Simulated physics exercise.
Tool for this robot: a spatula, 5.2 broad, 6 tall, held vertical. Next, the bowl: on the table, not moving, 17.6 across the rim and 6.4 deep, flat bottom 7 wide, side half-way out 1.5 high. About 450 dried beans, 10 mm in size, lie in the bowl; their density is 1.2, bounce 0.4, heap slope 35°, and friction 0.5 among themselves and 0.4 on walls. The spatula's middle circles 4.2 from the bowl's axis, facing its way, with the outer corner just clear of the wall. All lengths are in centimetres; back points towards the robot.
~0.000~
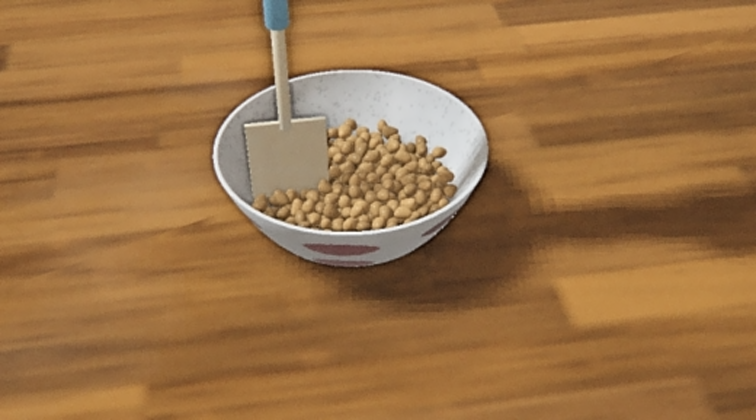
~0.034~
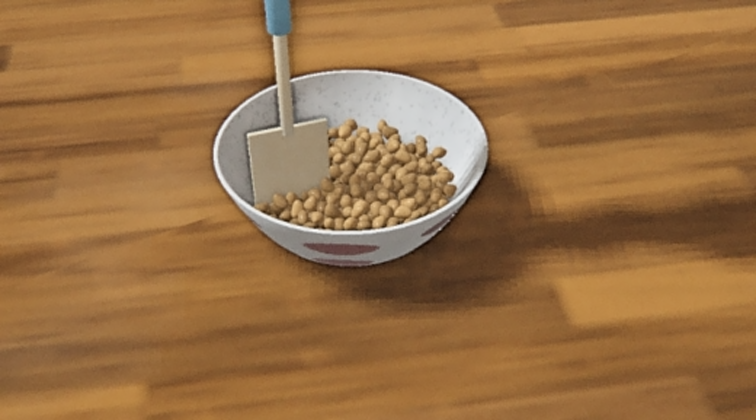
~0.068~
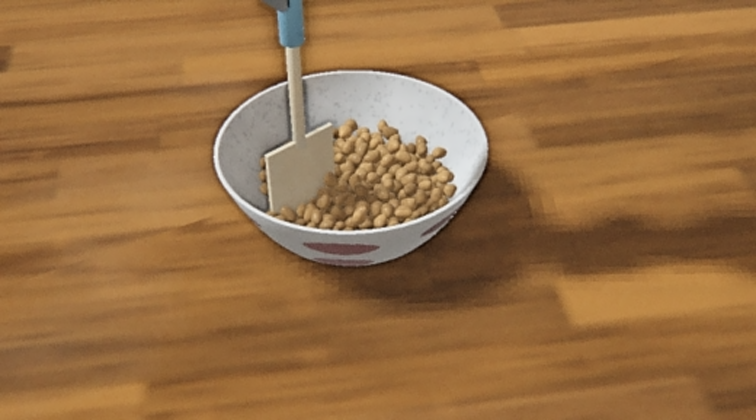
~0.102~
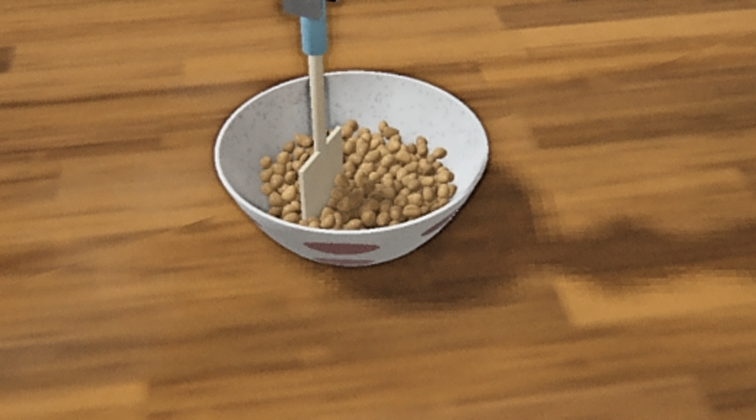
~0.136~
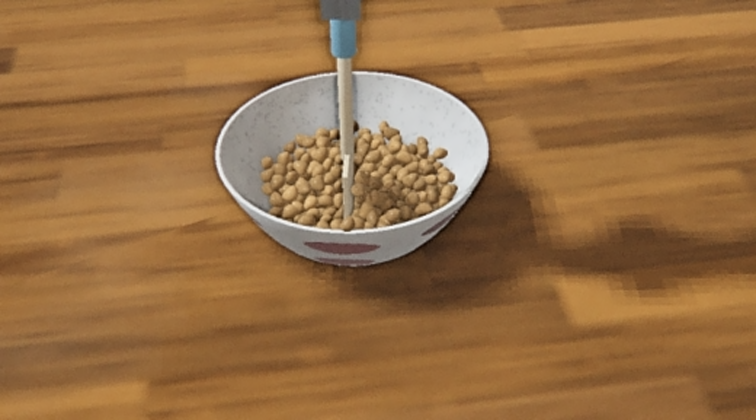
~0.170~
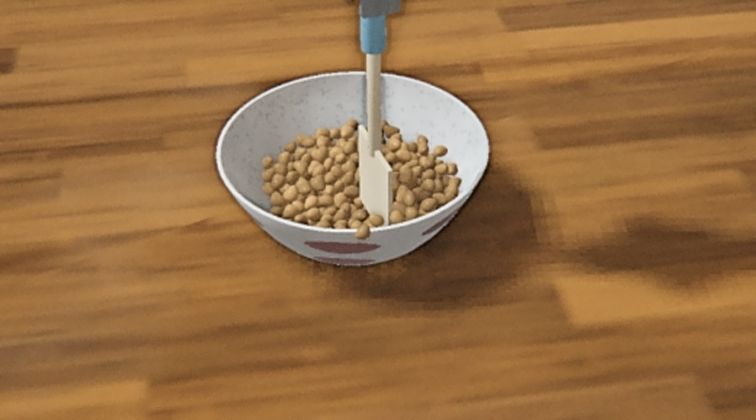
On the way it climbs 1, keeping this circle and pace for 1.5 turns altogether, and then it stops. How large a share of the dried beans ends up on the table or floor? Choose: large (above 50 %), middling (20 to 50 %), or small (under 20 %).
Small.
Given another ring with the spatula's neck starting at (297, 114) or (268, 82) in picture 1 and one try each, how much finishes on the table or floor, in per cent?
Close to 15 per cent for the first and close to 0 per cent for the second.
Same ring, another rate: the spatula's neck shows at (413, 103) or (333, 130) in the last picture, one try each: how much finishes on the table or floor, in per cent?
About 25 and 5 %.
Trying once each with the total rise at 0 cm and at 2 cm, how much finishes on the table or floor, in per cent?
I'd say some 25 per cent, and some 10 per cent.
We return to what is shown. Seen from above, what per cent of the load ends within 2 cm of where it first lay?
Around 45 in a hundred.
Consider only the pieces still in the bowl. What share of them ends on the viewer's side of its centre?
Around 50 percent of it.
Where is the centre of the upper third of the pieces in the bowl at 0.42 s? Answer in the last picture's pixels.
That third sits centred at about (321, 135).
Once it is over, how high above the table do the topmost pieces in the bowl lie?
Roughly 5.5 centimetres.
After 0.42 s, 272° round, highest piece 9 above the table; 422 in the bowl, 14 on the table or floor, 15 in flight or on the tool.
After 0.67 s, 82° round, highest piece 8 above the table; 399 in the bowl, 48 on the table or floor, 4 in flight or on the tool.
After 0.99 s, 180° round, highest piece 6 above the table; 389 in the bowl, 62 on the table or floor.
After 1.69 s, 180° round, highest piece 5 above the table; 389 in the bowl, 62 on the table or floor.
At rest, 389 in the bowl, 62 on the table or floor. That is 14 % on the table or floor.
